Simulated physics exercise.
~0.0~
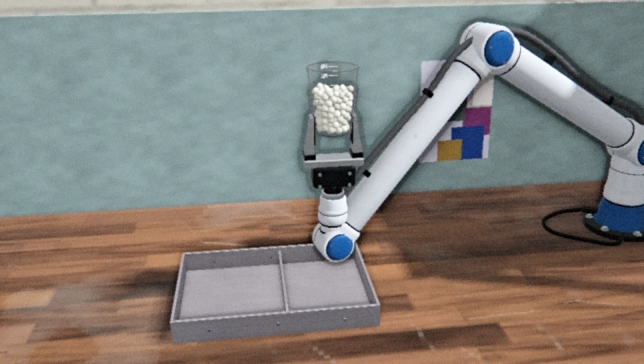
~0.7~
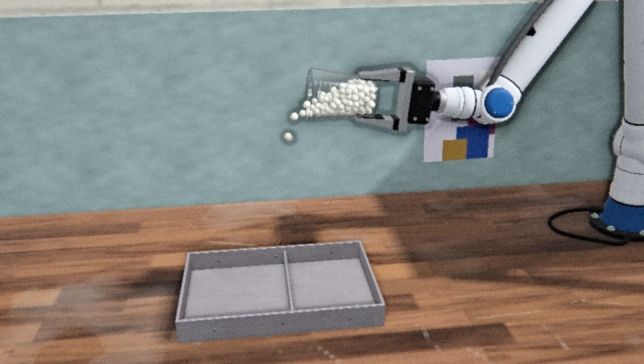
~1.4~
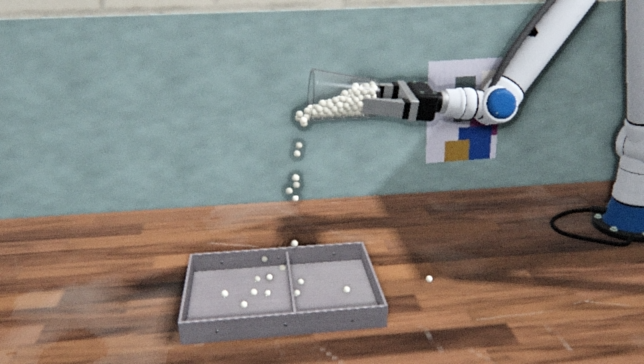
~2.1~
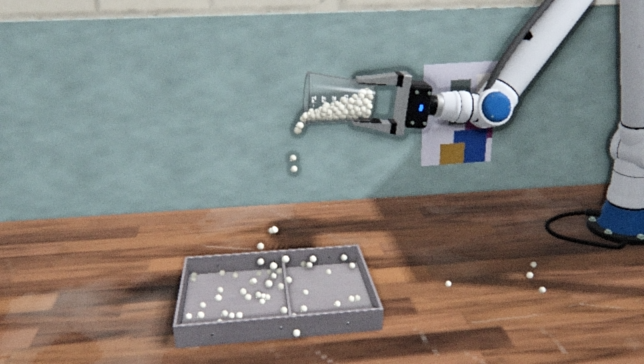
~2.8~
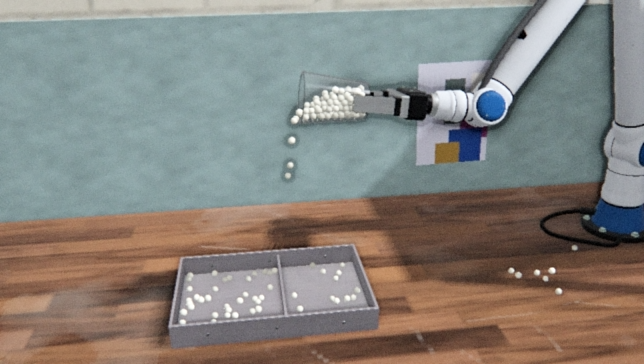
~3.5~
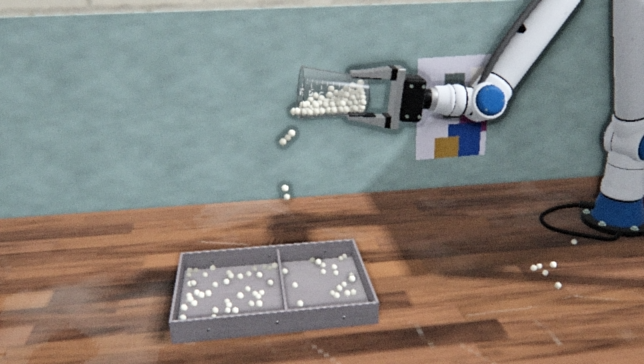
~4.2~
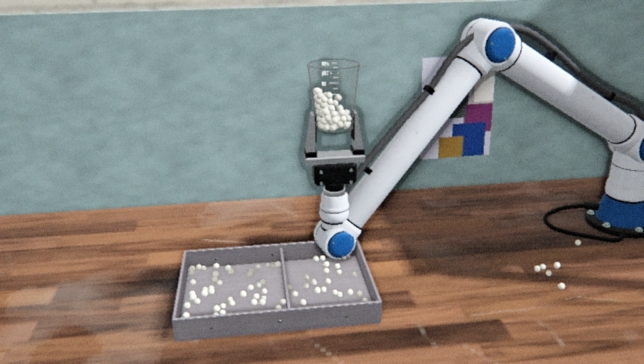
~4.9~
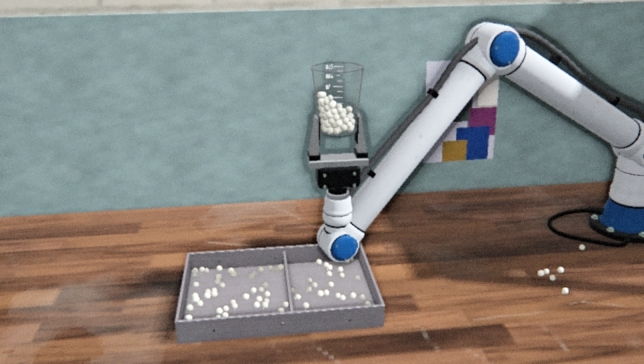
The clip shows a robot arm tipping a clear tumbler of white beads on its side above a grey divided tray, spilling some into both parts and a few onto the wooden table, then returning it upright, still partly filled.
